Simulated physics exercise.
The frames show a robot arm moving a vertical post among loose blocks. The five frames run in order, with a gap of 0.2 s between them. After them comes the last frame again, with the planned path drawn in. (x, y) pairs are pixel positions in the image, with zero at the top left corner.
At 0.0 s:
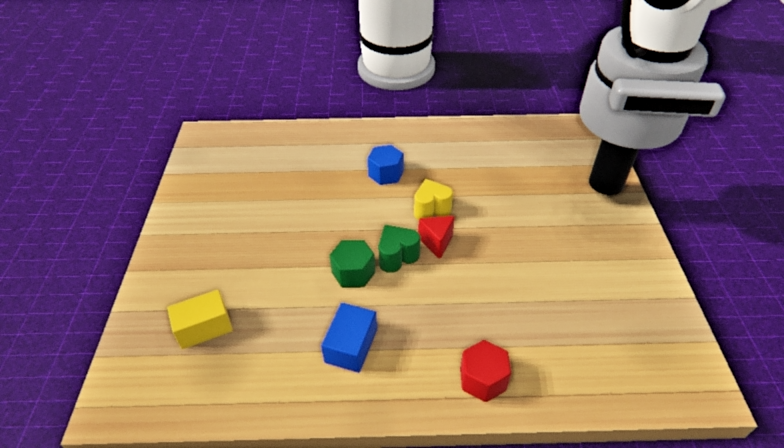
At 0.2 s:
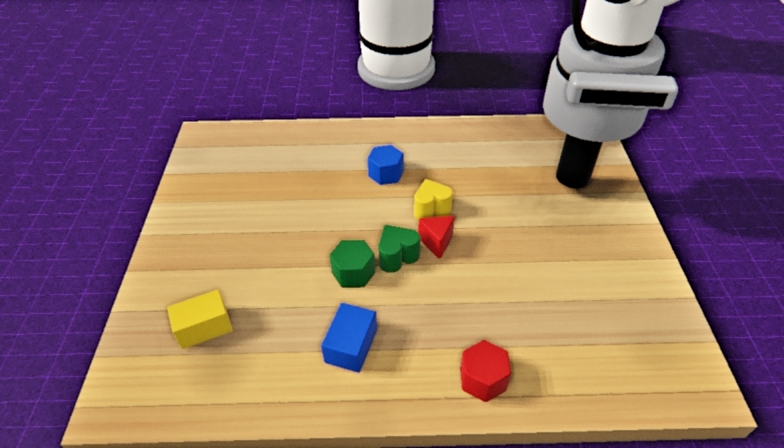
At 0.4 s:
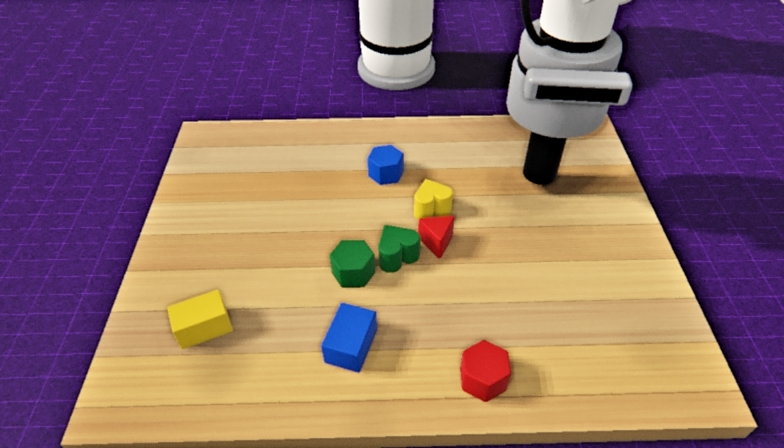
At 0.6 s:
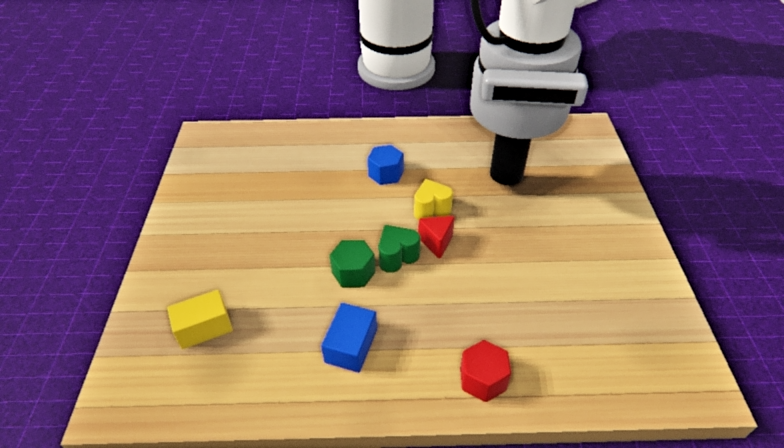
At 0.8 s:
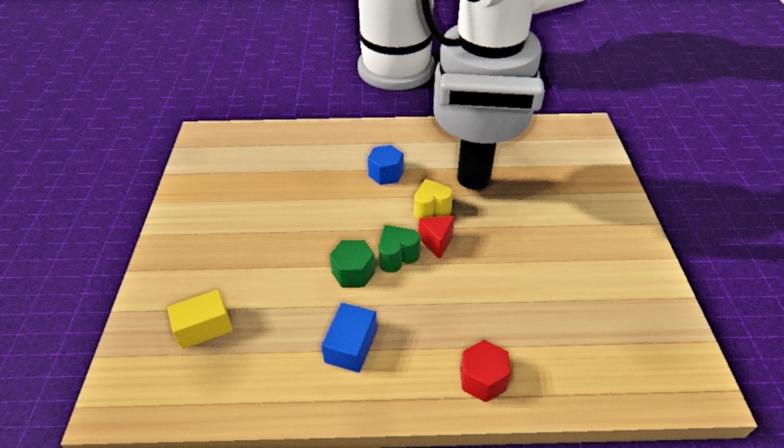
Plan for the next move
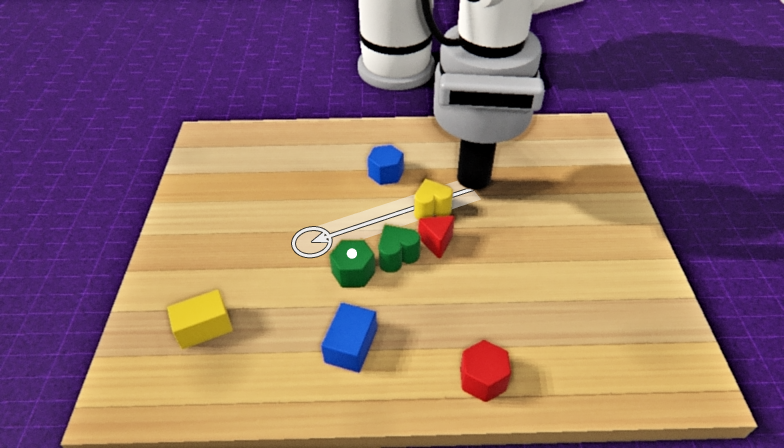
The robot arm's black post slid steadily left across the upper part of the wooden board, drawing close to the yellow heart, while all the colorful blocks stayed still.
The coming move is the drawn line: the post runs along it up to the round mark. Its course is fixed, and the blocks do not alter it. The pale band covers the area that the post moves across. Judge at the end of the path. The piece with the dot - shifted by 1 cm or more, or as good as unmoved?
The piece with the dot is moved.
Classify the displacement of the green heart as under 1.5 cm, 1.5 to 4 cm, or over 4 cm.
Once the path ends, it will sit under 1.5 cm from where it is now.
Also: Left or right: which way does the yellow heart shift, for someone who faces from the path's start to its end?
The shift goes left.
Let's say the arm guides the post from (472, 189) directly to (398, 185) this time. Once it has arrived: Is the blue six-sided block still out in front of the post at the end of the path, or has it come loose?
As far as I can tell, the blue six-sided block is still leading the way in front of the post.
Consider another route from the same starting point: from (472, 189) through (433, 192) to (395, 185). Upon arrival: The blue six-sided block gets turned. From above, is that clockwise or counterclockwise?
Seen from overhead, it turns clockwise.
Drawn move, from (472, 189) directly to (312, 242); the dot is on the green six-sided block.
The first path, step by step. One third of the way, post (422, 196); yellow heart (400, 204).
Two thirds of the way, post (367, 214); green six-sided block (348, 261); yellow heart (352, 229), turned 35° anticlockwise.
At the end, post (310, 232); green six-sided block (343, 277), turned 40° anticlockwise; green heart still; yellow heart (315, 253), turned 100° anticlockwise.
